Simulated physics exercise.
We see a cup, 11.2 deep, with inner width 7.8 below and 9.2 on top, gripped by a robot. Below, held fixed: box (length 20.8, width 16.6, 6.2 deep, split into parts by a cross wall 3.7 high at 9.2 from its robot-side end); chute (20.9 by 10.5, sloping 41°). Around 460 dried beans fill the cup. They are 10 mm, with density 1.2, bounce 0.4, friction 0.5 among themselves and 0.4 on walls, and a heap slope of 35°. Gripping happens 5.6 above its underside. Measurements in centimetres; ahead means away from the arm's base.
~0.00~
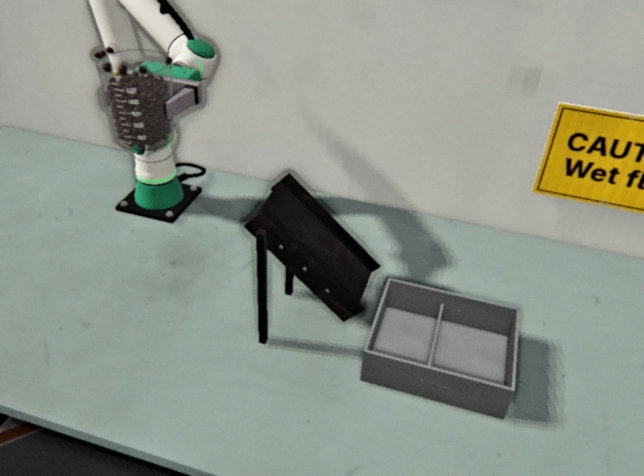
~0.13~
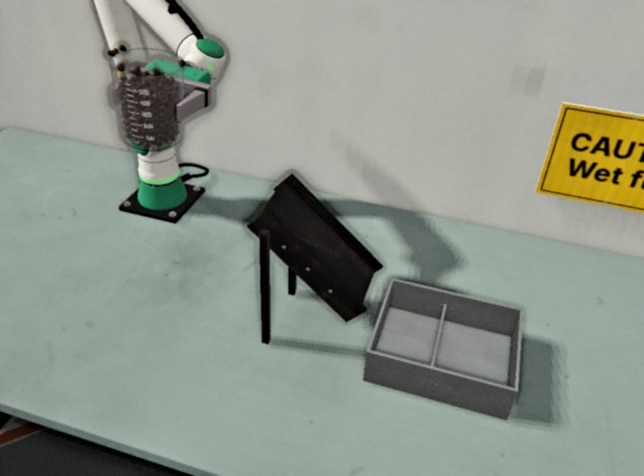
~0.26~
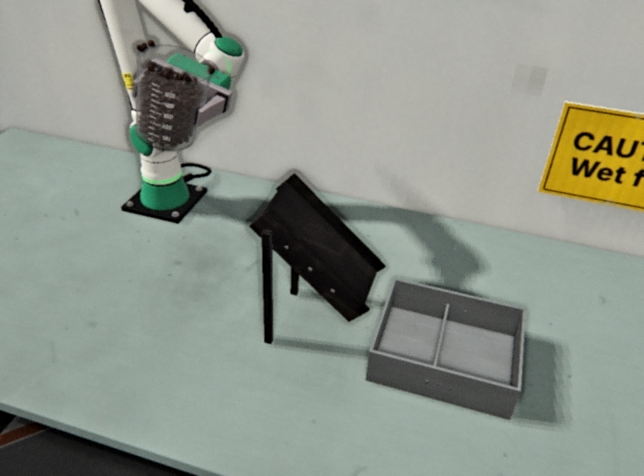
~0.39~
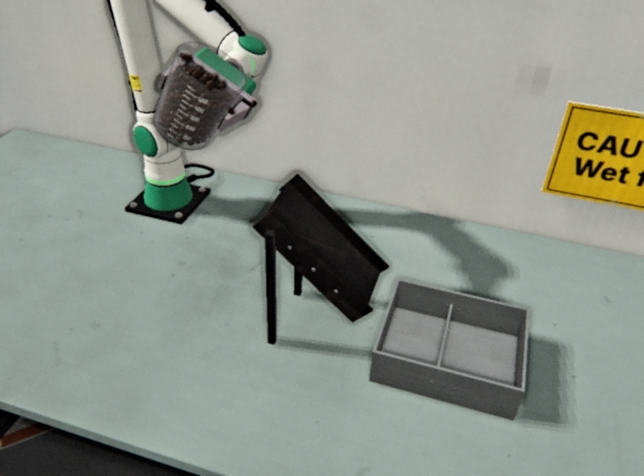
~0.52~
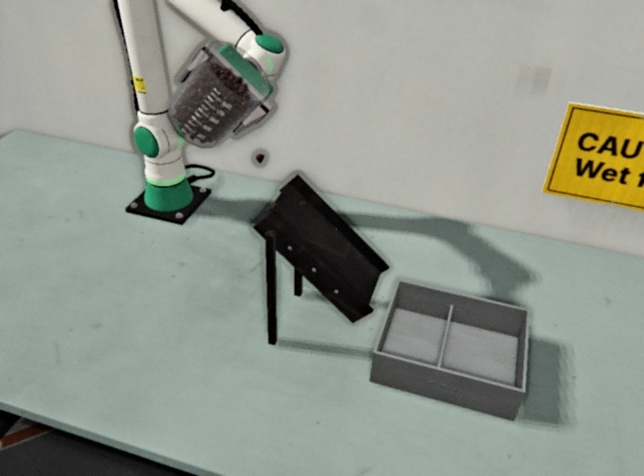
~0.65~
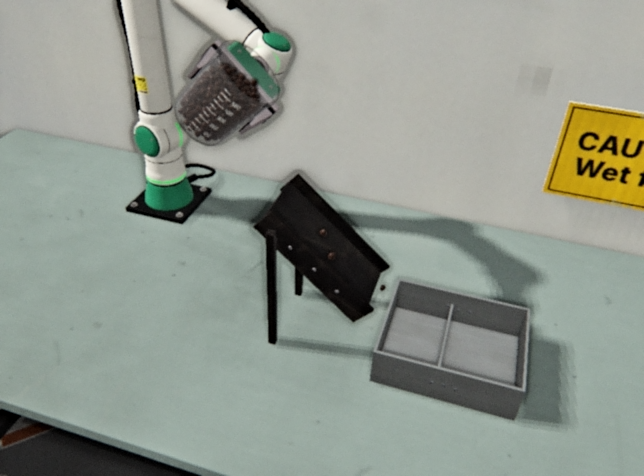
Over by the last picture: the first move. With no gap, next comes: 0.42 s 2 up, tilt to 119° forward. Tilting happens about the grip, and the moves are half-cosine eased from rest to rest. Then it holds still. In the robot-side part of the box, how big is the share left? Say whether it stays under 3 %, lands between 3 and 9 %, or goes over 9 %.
It goes over 9 %.
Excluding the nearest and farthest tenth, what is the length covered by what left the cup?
I'd say close to 38 cm.
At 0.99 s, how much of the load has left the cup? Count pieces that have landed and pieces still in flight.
I'd put it at some 0 percent.
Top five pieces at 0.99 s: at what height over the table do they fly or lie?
About 44 cm above the table.
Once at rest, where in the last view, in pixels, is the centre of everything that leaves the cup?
Roughly at pixel (411, 345).
After 0.82 s, tilted 70° forward, highest piece 43 above the table; 455 in the cup, 3 in the robot-side part.
After 0.99 s, tilted 112° forward, highest piece 44 above the table; 454 in the cup, 3 in the robot-side part, 1 on the chute or in flight.
After 1.27 s, tilted 119° forward, highest piece 40 above the table; 197 in the cup, 20 on the table or floor, 14 in the robot-side part, 227 on the chute or in flight.
After 2.32 s, tilted 119° forward, highest piece 4 above the table; 317 in the robot-side part, 137 on the table or floor, 4 in the far-side part.
At rest, 317 in the robot-side part, 137 on the table or floor, 4 in the far-side part. That is 69 % in the robot-side part of the box.
